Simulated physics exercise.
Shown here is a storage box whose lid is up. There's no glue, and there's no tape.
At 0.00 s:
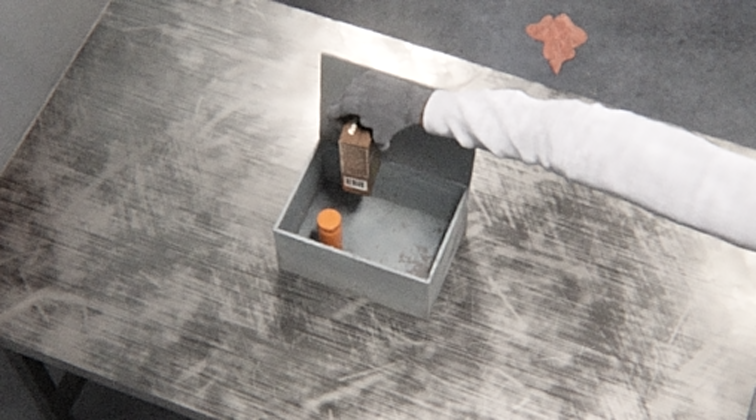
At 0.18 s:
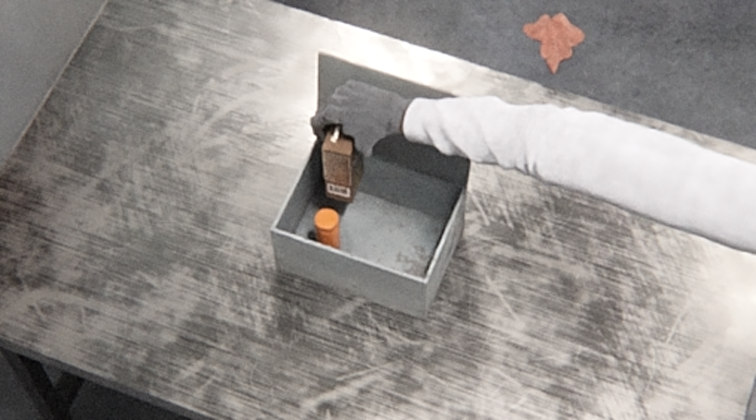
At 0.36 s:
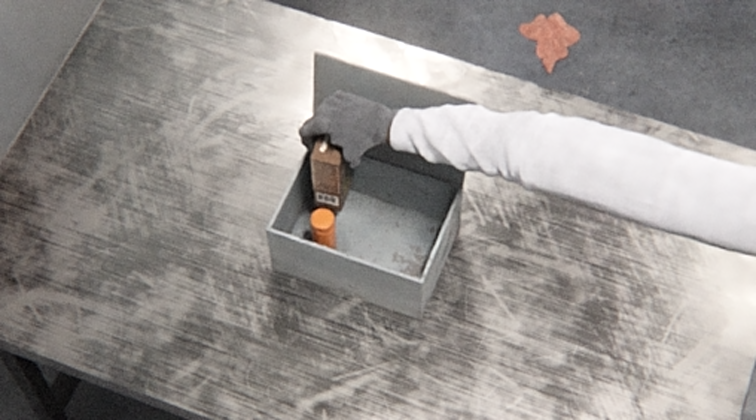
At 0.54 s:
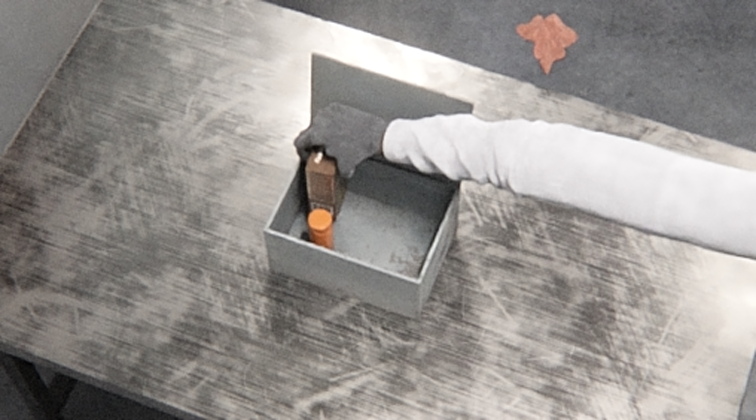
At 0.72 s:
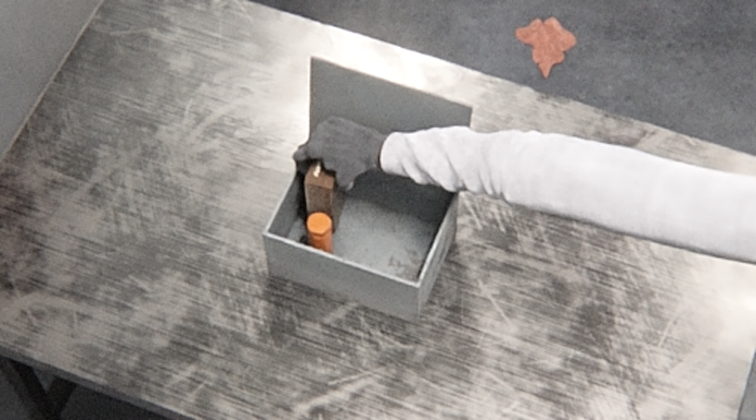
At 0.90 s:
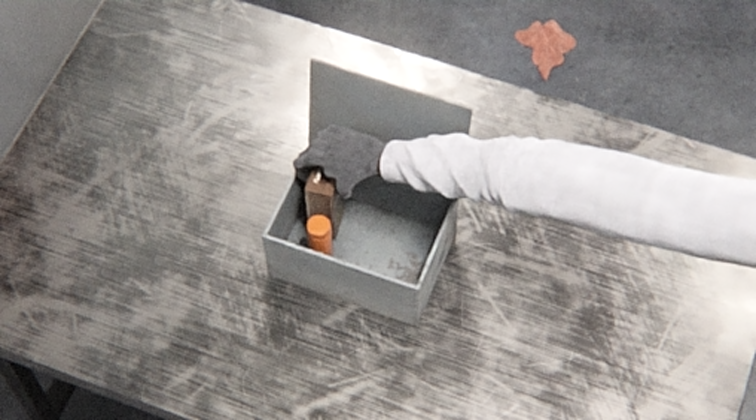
Gloved hand moving a brown carton left and lowering it into an open gray box behind an orange shaker.
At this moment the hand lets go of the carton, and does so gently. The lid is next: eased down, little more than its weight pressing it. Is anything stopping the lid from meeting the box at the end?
Yes, the lid is kept from closing.
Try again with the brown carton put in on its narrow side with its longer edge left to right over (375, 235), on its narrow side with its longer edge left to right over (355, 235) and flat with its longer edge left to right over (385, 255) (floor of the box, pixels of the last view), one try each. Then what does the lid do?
The lid lowers completely the first try, lowers completely the second try and lowers completely the third try.
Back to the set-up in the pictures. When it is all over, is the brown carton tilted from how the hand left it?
Looking at the last picture, the brown carton is left as set.
By 2.10 s, lid starting down.
By 2.50 s, lid 59° above the rim.
When it is over (3.1 s), lid 42° above the rim; both as before. End places, in pixels of the last picture, brown carton near (326, 199).
